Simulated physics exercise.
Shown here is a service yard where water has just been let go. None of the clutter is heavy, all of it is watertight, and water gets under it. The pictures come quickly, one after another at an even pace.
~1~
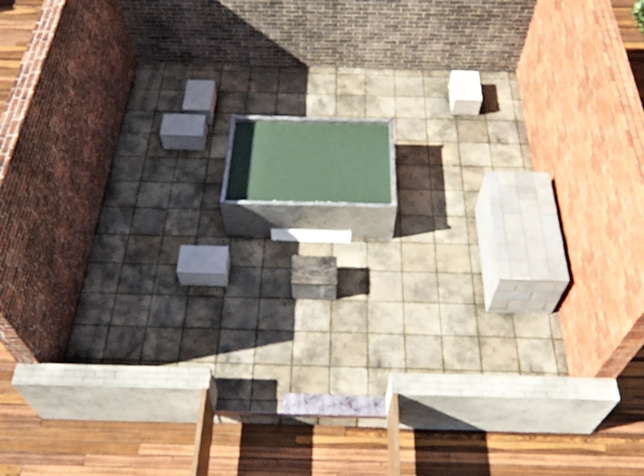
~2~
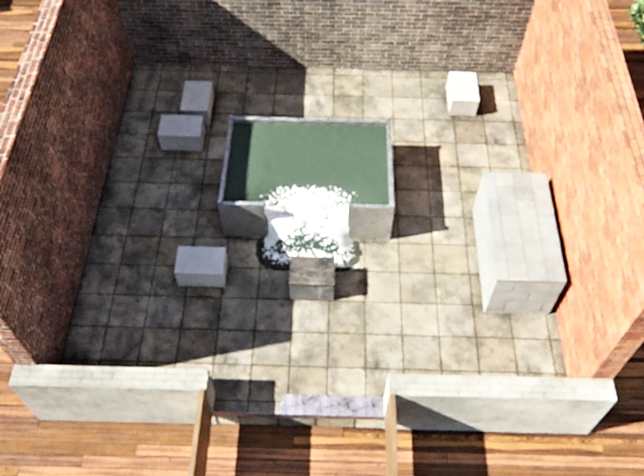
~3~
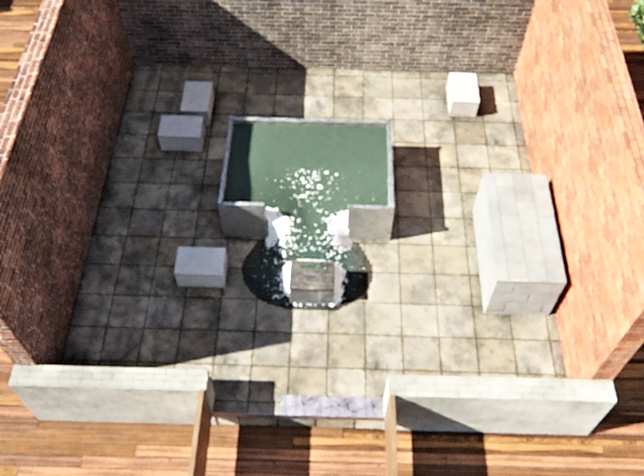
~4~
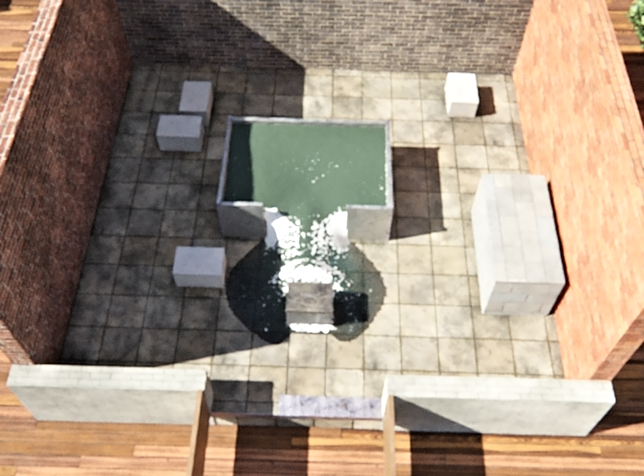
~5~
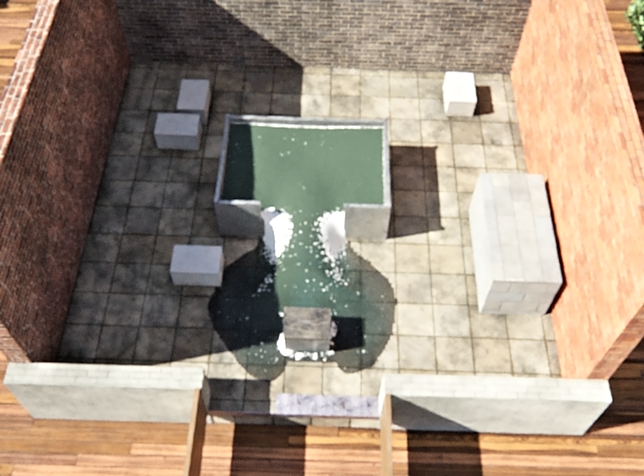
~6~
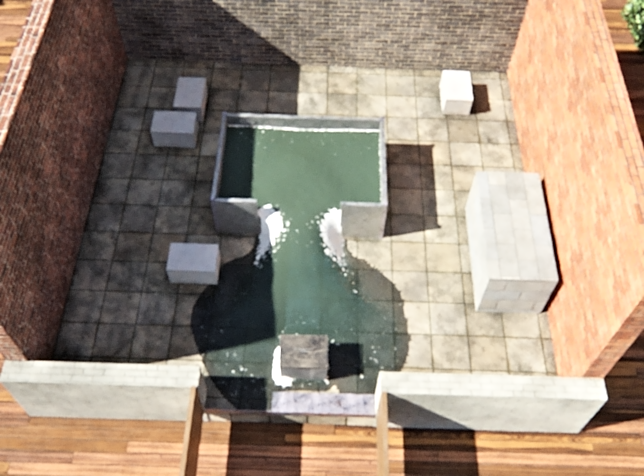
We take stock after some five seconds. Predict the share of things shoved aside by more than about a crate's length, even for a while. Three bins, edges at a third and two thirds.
It does not reach a third.
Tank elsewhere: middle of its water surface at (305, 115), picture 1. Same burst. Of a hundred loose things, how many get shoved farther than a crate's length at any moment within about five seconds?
By my count it is some 40 %.
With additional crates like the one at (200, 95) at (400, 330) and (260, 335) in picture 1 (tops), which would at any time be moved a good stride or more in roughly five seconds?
Well, one then the other: Carried that far, carried that far.
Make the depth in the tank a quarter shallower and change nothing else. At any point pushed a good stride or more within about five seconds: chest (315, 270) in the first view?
Call: At least that much.
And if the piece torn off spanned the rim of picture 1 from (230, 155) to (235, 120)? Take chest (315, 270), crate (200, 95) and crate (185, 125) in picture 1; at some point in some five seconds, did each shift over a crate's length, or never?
One after another: Never gets that far, then goes the distance, then goes the distance.
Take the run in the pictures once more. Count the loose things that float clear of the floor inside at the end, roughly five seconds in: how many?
Counted: 0.
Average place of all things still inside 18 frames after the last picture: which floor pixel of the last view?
Around pixel (259, 149).
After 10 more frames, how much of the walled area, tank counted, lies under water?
40 %, give or take.
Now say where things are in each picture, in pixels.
The first picture shows a chest at (314, 269) rests on the ground; a crate at (466, 85) rests on the ground; 0 of 5 have shifted.
The second picture shows a chest at (312, 270) rests on the ground; a crate at (464, 86), on the bottom; 0 of 5 have shifted.
The third picture shows a chest at (312, 275) rests on the ground, close to its start; a crate at (464, 87), on the bottom; 1 of 5 have shifted.
The fourth picture shows a chest at (310, 296), on the bottom, a stride from its start; a crate at (463, 88) rests on the ground; 1 of 5 have shifted.
The fifth picture shows a chest at (307, 323) rests on the ground, a stride from its start; a crate at (461, 87) rests on the ground; 1 of 5 have shifted.
The sixth picture shows a chest at (303, 351), on the bottom, a stride from its start; a crate at (457, 85) rests on the ground; 1 of 5 have shifted.
A moment on, 1 of 5 are well off their spots; 0 afloat.
Next, 1 of 5 are well off their spots; 0 afloat.
Later, 1 of 5 are well off their spots; 0 afloat.
In the end, 1 of 5 are well off their spots, and 1 have been at some point; 0 afloat.
